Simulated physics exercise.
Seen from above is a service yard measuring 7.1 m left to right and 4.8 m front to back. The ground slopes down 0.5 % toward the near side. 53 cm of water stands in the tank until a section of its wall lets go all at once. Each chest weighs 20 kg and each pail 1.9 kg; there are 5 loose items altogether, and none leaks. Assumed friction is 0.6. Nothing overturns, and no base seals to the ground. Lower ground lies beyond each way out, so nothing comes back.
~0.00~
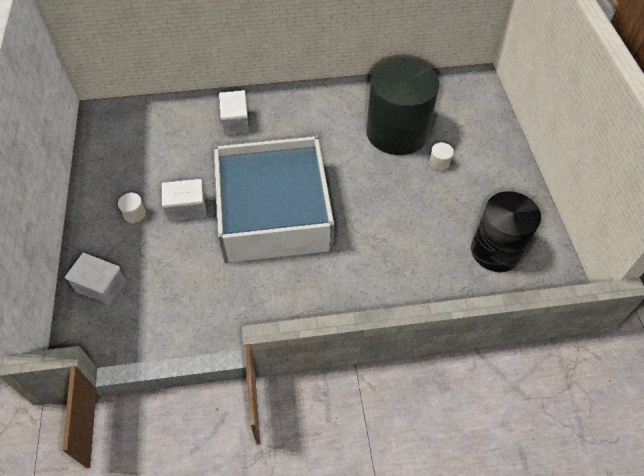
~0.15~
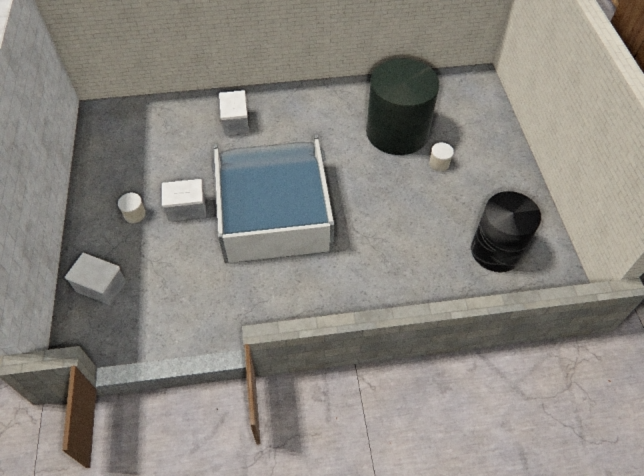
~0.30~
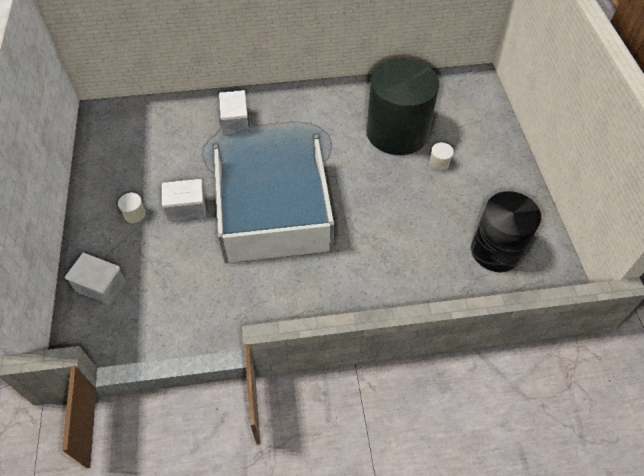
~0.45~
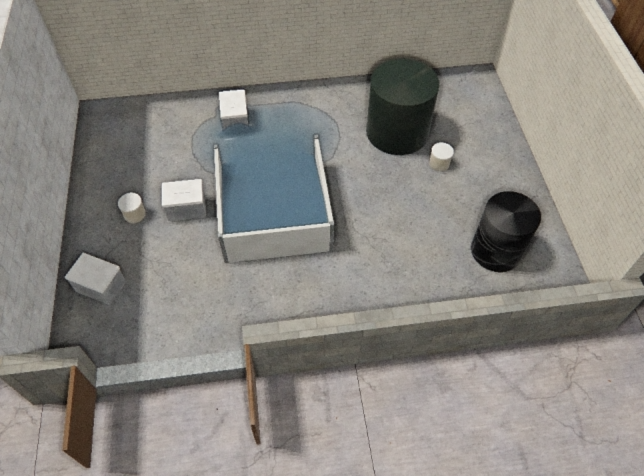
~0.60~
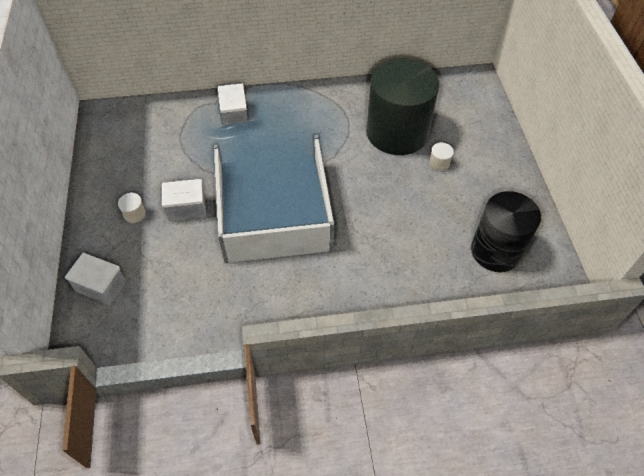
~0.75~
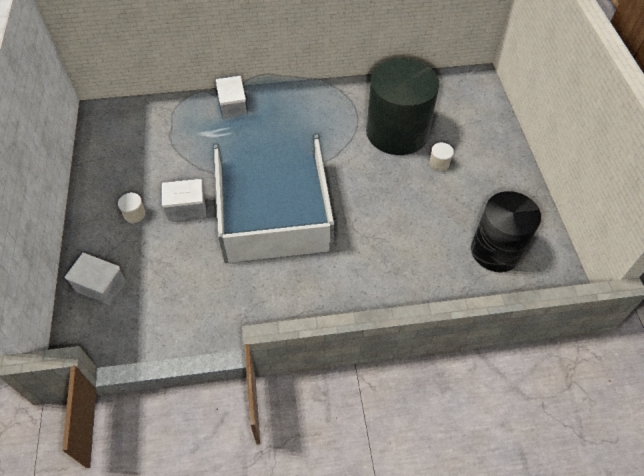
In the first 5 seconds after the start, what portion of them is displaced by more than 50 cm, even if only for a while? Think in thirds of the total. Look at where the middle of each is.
A third to two thirds.
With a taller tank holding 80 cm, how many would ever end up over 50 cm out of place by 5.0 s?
I count 3 of them in that case.
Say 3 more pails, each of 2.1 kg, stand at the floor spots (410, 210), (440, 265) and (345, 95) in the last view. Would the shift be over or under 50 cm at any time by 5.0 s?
Check, in order - not exceeded, not exceeded, exceeded.
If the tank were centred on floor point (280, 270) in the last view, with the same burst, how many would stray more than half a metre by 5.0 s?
That would give 1.
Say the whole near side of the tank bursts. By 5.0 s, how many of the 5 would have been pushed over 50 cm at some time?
In that case the number is 1.
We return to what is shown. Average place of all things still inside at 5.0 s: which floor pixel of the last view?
The centre sits near (207, 223).
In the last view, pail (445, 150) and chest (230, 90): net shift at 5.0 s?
0 cm, then 250 cm.
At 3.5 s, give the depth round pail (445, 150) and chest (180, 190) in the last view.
I'd estimate 0 cm for the first and 0 cm for the second.
After 1.1 s 1 of 5 are over 50 cm from their spots; 0 afloat.
After 2.2 s 1 of 5 are over 50 cm from their spots; 1 afloat.
After 3.5 s 1 of 5 are over 50 cm from their spots; 1 afloat.
After 5.0 s 2 of 5 are over 50 cm from their spots, and 2 have been at some point; 0 afloat.
